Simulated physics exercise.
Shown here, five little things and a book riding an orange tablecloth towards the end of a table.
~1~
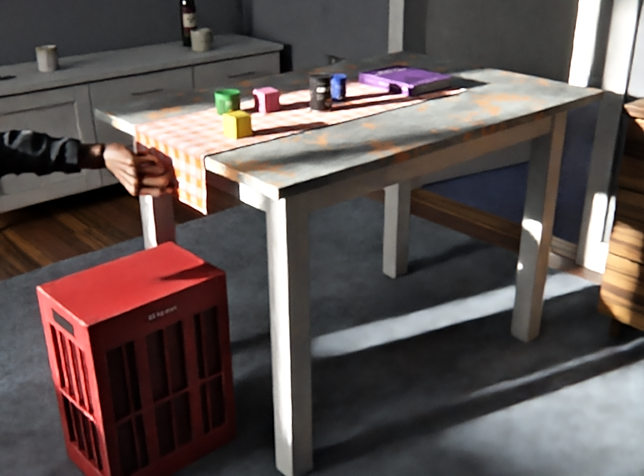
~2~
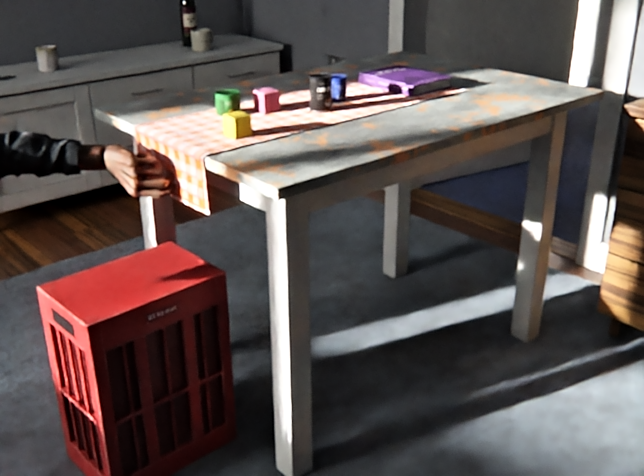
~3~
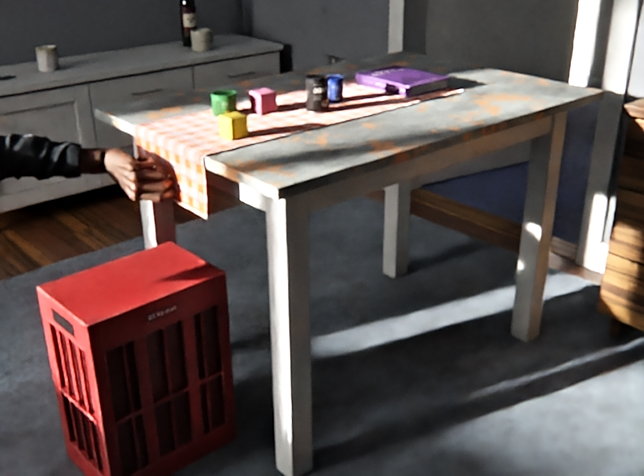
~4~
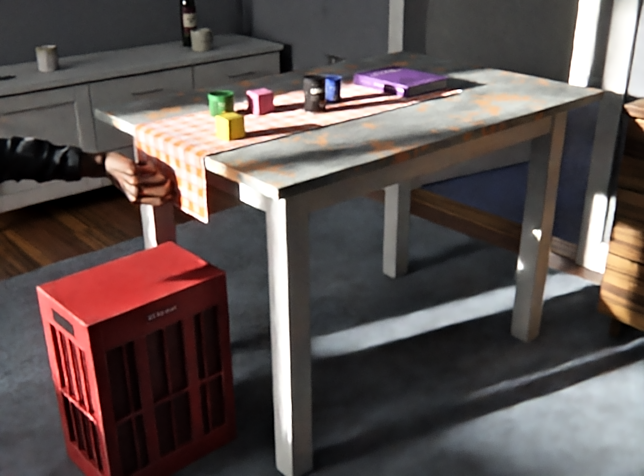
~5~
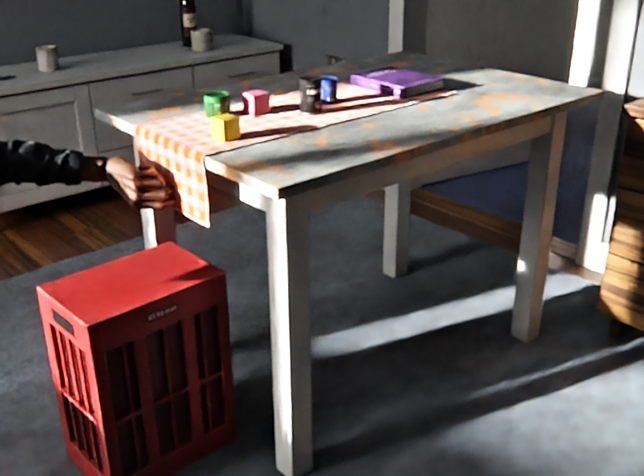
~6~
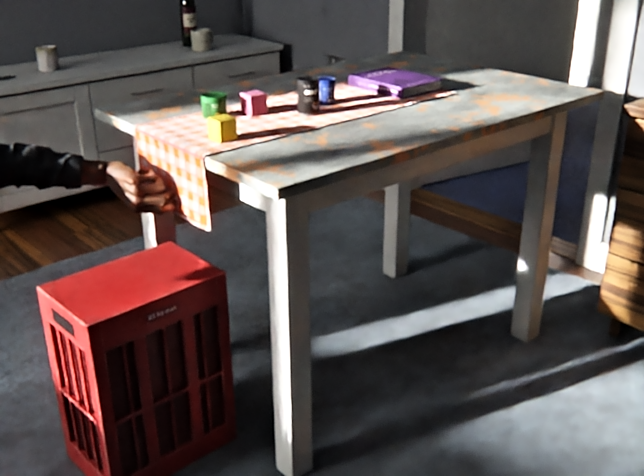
Hand tugging an orange checked cloth slowly down over a table's left end, small coloured pots, cubes and purple book creeping left.
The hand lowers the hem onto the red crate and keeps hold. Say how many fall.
Over the edge go one.
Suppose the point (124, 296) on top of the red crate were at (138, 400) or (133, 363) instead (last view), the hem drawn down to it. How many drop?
The count: 4 and 3.
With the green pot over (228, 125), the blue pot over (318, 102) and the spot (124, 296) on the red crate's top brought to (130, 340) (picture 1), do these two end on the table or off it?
The green pot comes down, the blue pot remains up.
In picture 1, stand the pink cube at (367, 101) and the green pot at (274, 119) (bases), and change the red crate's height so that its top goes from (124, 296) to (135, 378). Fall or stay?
The pink cube keeps its place on top; the green pot tumbles off.
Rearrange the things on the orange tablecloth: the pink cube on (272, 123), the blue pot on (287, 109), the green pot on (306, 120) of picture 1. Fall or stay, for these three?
The pink cube stays on, the blue pot remains up, the green pot holds on.
Soon after, hem near (175, 246); all still up.
Then, hem on the crate; yellow cube gone.
At rest, hem on the crate; yellow cube gone. The table loses one.
